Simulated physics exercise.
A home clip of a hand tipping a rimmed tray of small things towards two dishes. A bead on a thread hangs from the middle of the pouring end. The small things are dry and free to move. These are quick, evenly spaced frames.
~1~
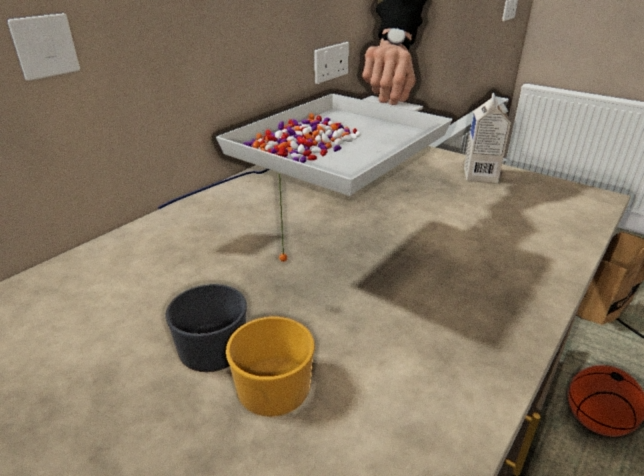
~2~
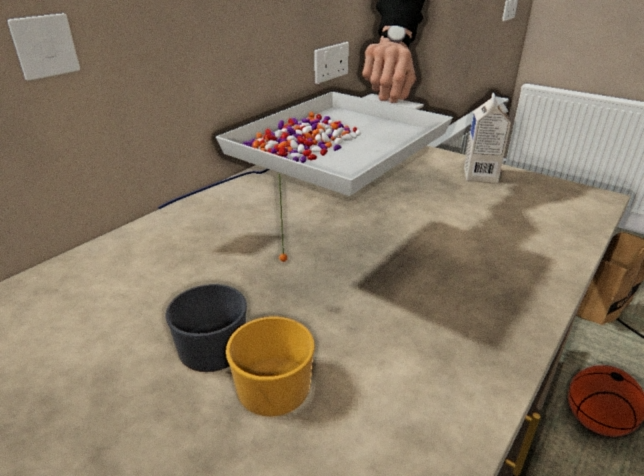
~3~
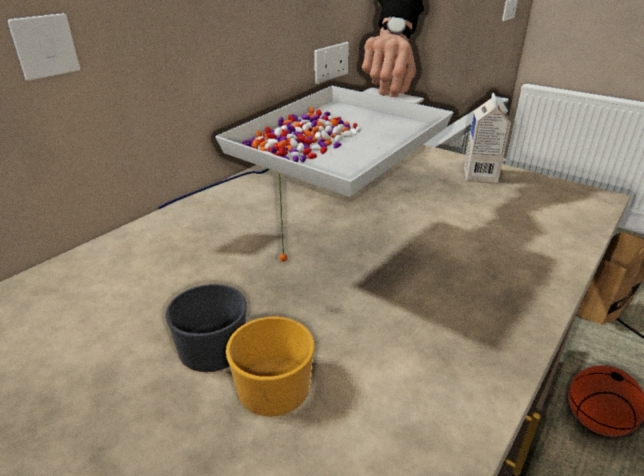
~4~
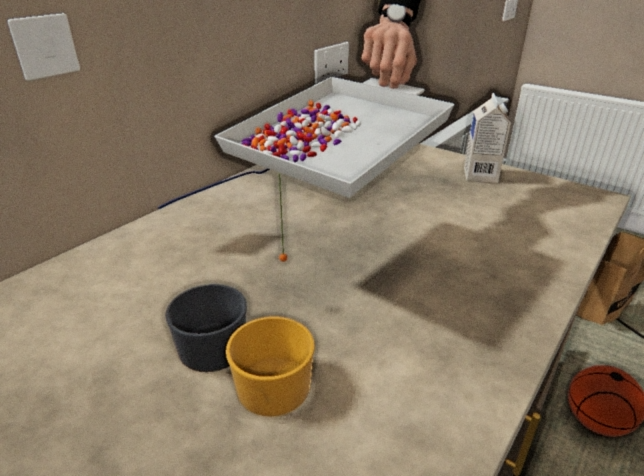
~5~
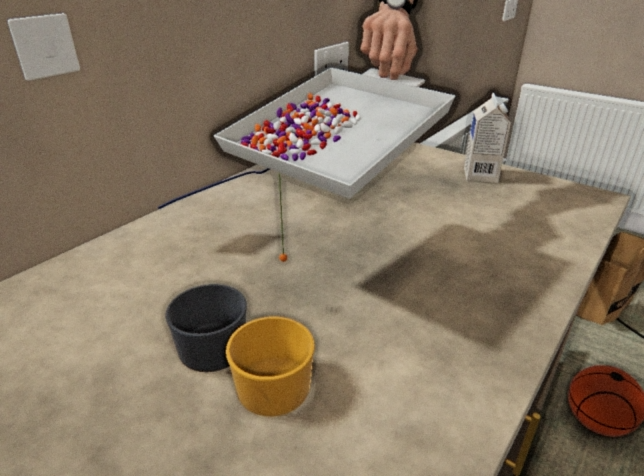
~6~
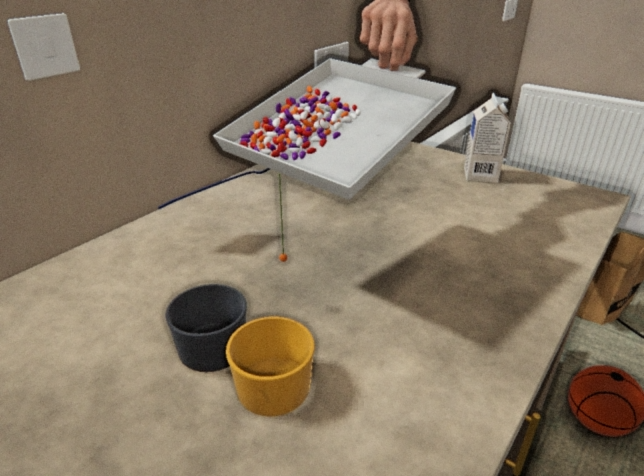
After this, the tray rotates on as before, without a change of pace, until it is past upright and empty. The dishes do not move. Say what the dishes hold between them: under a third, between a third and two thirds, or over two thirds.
In the dishes lies under a third of it.
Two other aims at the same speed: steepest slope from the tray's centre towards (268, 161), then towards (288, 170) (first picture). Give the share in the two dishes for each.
Roughly 0 per cent, and 10 per cent.
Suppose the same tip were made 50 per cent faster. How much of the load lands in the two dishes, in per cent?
Close to 10 per cent.
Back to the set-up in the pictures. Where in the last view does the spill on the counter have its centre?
Near (284, 337).
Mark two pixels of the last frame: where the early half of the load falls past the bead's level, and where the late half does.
The first part at (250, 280); the rest at (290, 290).
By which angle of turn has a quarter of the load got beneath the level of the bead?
Roughly 105°.
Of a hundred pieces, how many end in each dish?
For the left dish some 20 %, for the right dish some 0 %.
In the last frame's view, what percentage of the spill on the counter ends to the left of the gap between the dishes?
About 10 per cent.
Soon, tray tipped steeply; all on the tray.
A while on, tray tipped right over; most on the tray; a stray few in the left dish; a stray few outside both; a small part in the air.
Towards the end, tray tipped past a quarter turn; a small part in the right dish; about a quarter in the left dish; most outside both.
Finally, tray tipped past a quarter turn; a small part in the right dish; about a quarter in the left dish; most outside both.
